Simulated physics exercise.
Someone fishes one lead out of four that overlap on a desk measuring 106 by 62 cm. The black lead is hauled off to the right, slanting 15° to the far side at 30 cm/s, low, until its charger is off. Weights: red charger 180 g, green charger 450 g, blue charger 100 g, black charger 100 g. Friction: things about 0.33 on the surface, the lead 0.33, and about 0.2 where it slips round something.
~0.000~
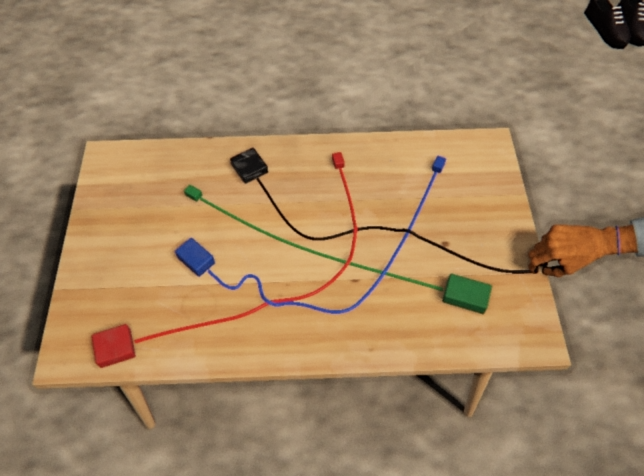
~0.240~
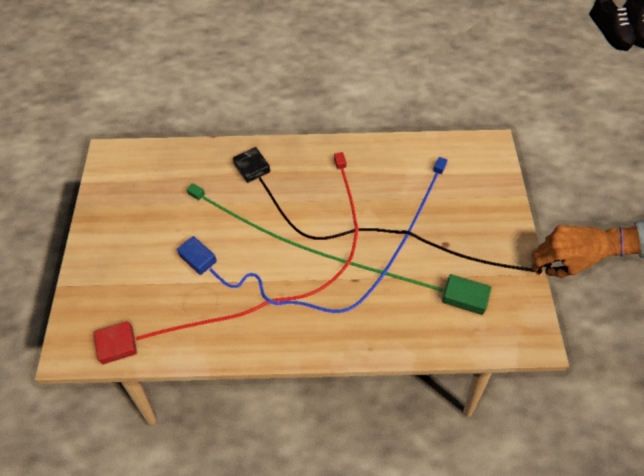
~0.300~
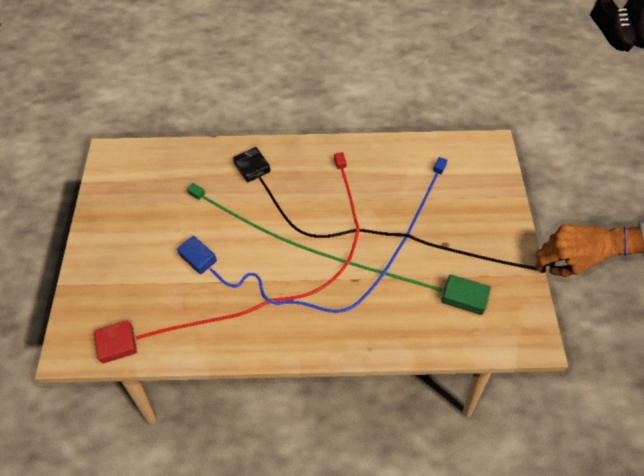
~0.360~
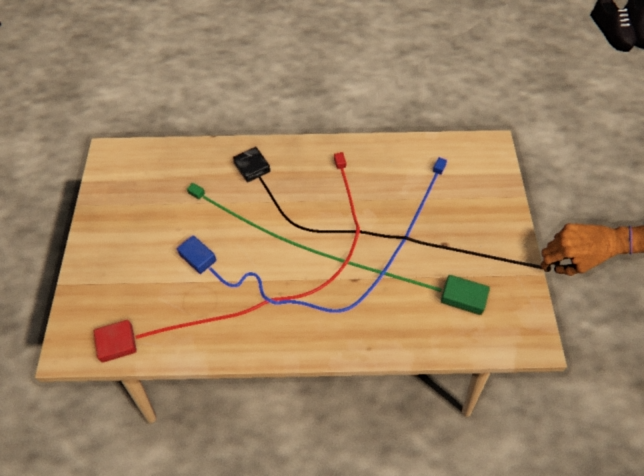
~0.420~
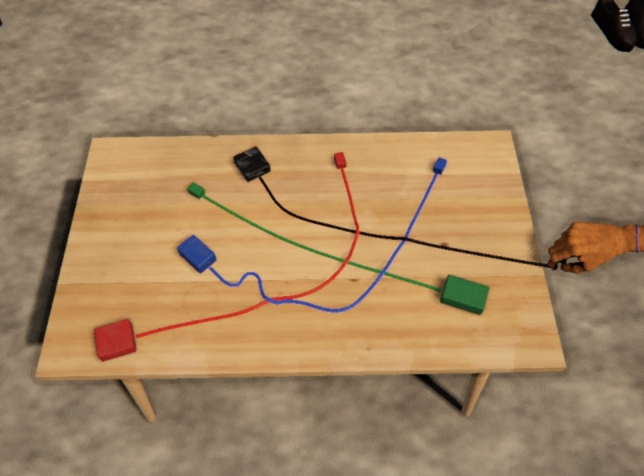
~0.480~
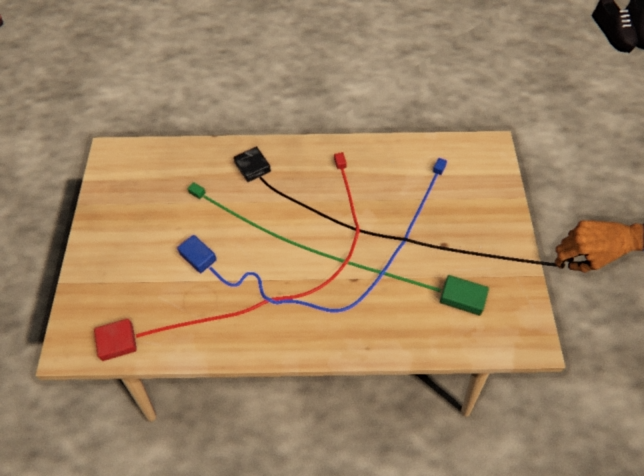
A black lead gripped by a hand at the right edge of a wooden table is drawn gradually rightward, its curve straightening across the red and blue leads, while the red, green and blue leads stay practically still.
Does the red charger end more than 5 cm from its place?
The red charger gets shifted.
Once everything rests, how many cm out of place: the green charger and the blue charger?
About: Green charger 0 cm, blue charger 4 cm.
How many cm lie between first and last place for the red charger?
Red charger 20 cm.
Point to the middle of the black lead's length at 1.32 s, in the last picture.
Around (500, 215).
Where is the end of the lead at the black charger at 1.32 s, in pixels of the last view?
At about (343, 189).
After 1.3 s, the black lead's tail end at (343, 189); black charger 19 cm off its start.
After 2.2 s, the black lead's tail end at (442, 217); black charger 43 cm off its start, red plug 28 cm off its start, blue plug 3 cm off its start.
After 3.0 s, the black lead has left the top; red charger 19 cm off its start at (203, 308), black charger 71 cm off its start at (547, 222), red plug over the edge.
After 3.8 s, the black lead has left the top; red charger 19 cm off its start, black charger over the edge, red plug over the edge.
After 4.3 s, the black lead has left the top; red charger 19 cm off its start at (204, 308), black charger over the edge, red plug over the edge, blue plug over the edge.
